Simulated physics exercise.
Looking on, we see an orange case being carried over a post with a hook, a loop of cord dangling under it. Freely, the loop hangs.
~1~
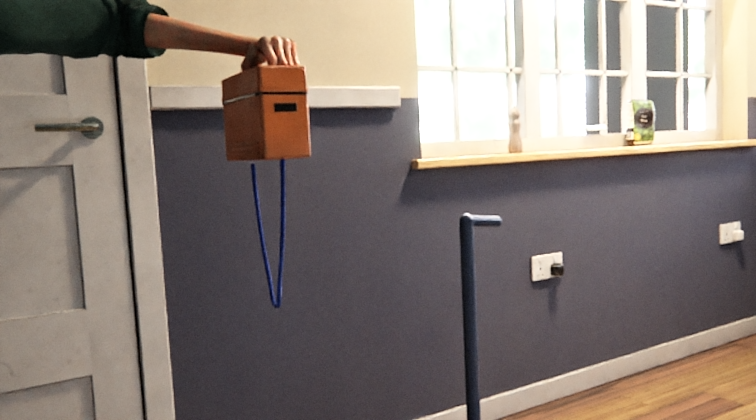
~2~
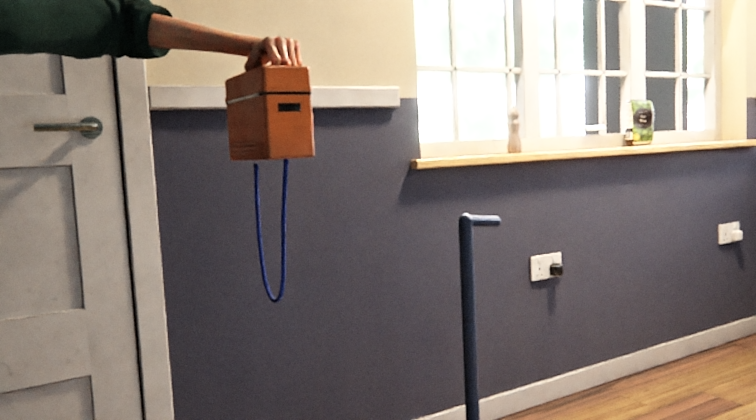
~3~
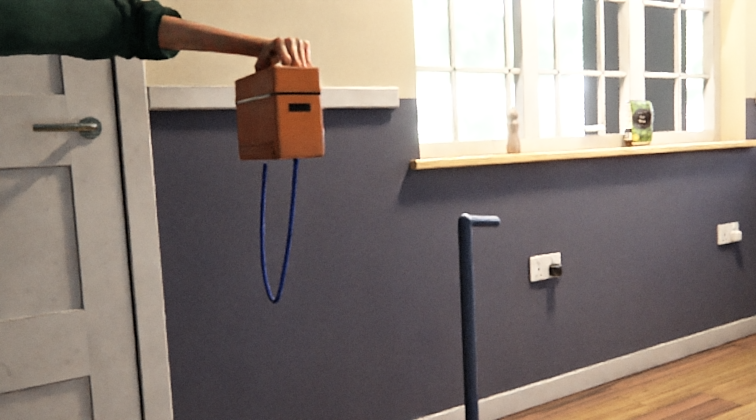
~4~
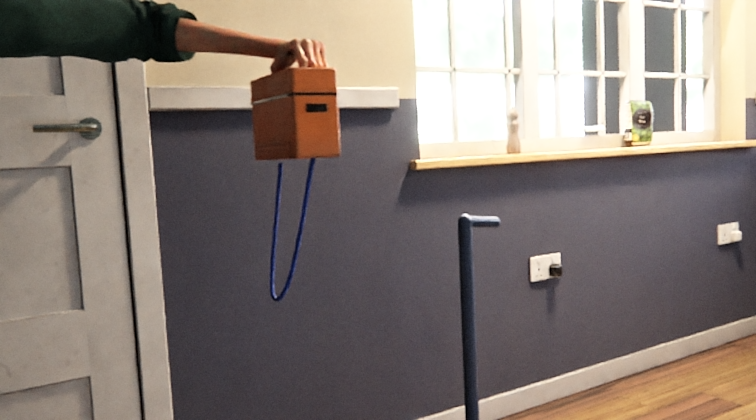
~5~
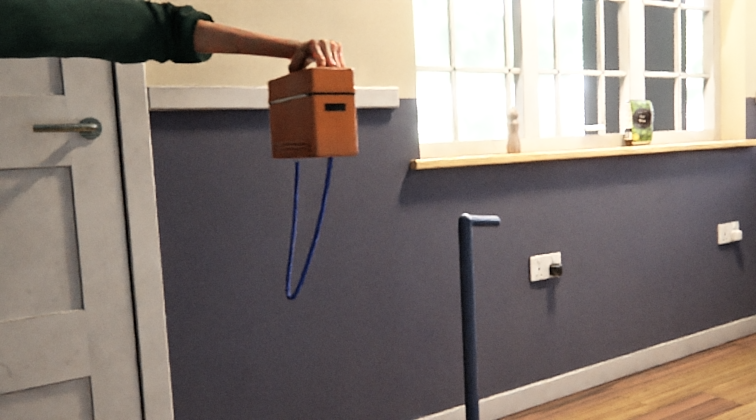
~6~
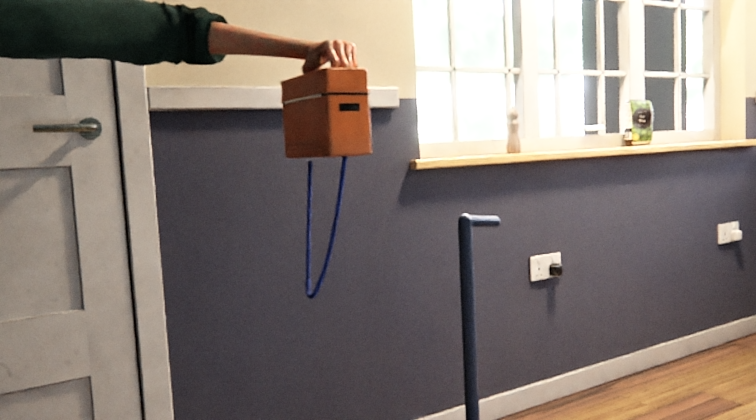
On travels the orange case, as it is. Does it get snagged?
Looks to me like it'll move along unstopped past the post.
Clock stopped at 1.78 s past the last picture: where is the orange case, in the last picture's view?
You'd spot it somewhere near (561, 112) in the last picture.
Then, 1.02 s later than the last view, case over the post near (473, 113).
Then, 1.78 s later than the last view, case past the post near (561, 112).
Finally, case past the post near (570, 111). The orange case passes clear.
